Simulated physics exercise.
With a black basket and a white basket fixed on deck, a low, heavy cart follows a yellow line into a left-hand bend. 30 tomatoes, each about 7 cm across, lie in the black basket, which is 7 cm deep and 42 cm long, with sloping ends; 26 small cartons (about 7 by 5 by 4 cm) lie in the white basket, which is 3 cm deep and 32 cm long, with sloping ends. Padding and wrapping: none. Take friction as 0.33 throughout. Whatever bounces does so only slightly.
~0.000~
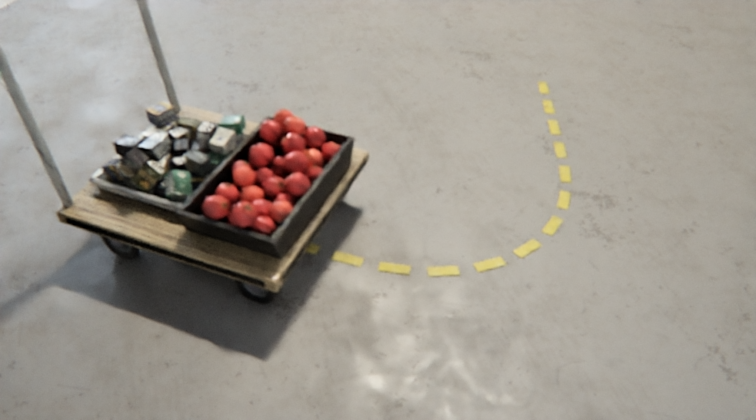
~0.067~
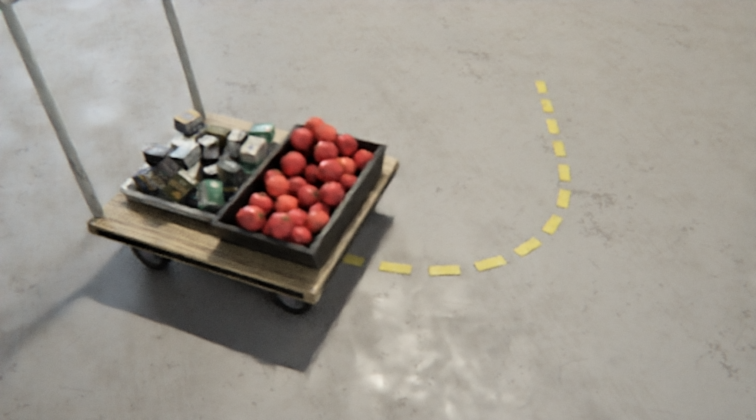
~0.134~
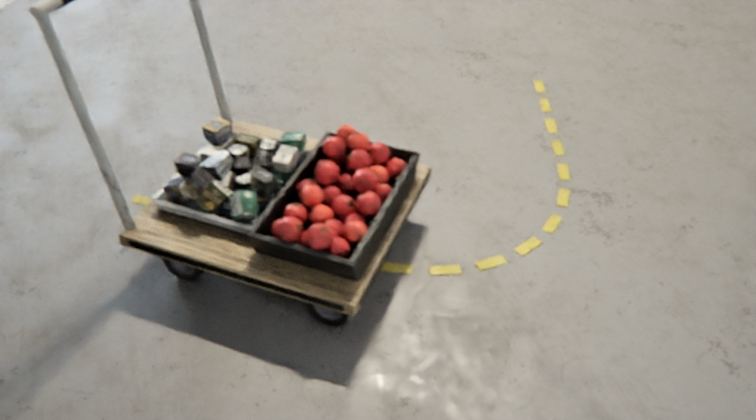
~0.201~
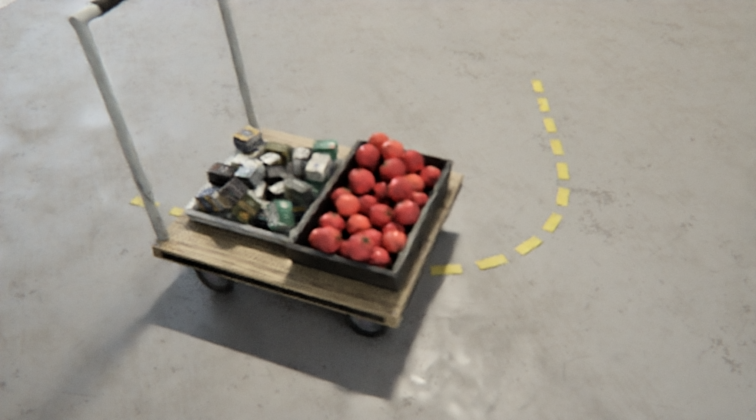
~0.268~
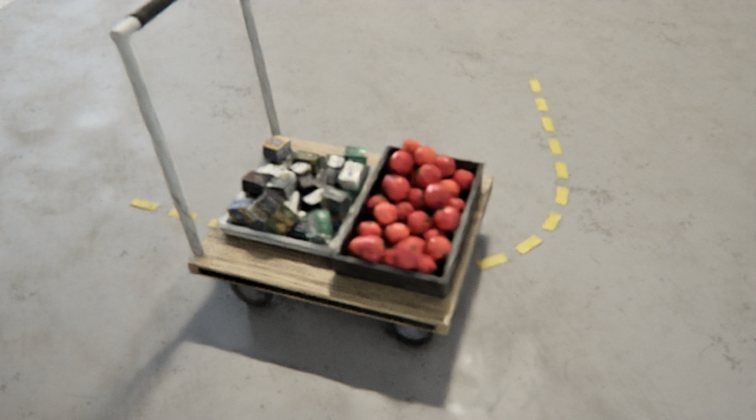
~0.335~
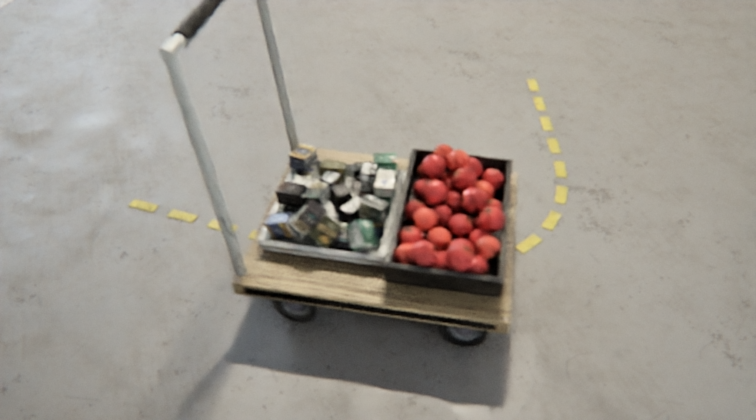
A wooden cart carrying a black basket of red balls and a white basket of small cartons rolled to the right along a dashed yellow line, then began turning slightly as the line curved.
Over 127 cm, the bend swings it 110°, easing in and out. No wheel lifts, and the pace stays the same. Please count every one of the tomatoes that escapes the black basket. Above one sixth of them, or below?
Spilled fraction: Lower than one sixth.
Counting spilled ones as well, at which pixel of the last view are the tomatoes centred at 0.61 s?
I'd say near (580, 173).
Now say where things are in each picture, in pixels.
In the first frame (we follow the rim corner now nearest the camera), black basket at (274, 238); white basket (its farthest corner) at (168, 113); turned 0°, 0 cm rolled; nothing out yet.
The second frame shows black basket at (313, 249); white basket at (195, 121); turned 0°, 10 cm rolled.
The third frame shows black basket at (353, 260); white basket at (223, 129); turned 0°, 20 cm rolled.
The fourth frame shows black basket at (395, 271); white basket at (251, 138); turned 0°, 30 cm rolled.
The fifth frame shows black basket at (445, 278); white basket at (277, 147); turned 3°, 40 cm rolled.
The sixth frame shows black basket at (502, 277); white basket at (299, 158); turned 9°, 51 cm rolled; nothing out yet.
After 0.61 s, 0 of 30 out of the black basket and 1 of 26 out of the white basket.
After 0.77 s, 1 of 30 out of the black basket and 3 of 26 out of the white basket.
After 1.03 s, 1 of 30 out of the black basket and 3 of 26 out of the white basket.
Outcome (at 1.48 s), 1 of 30 out of the black basket and 3 of 26 out of the white basket. Asked share, 1 of 30, 3 per cent.
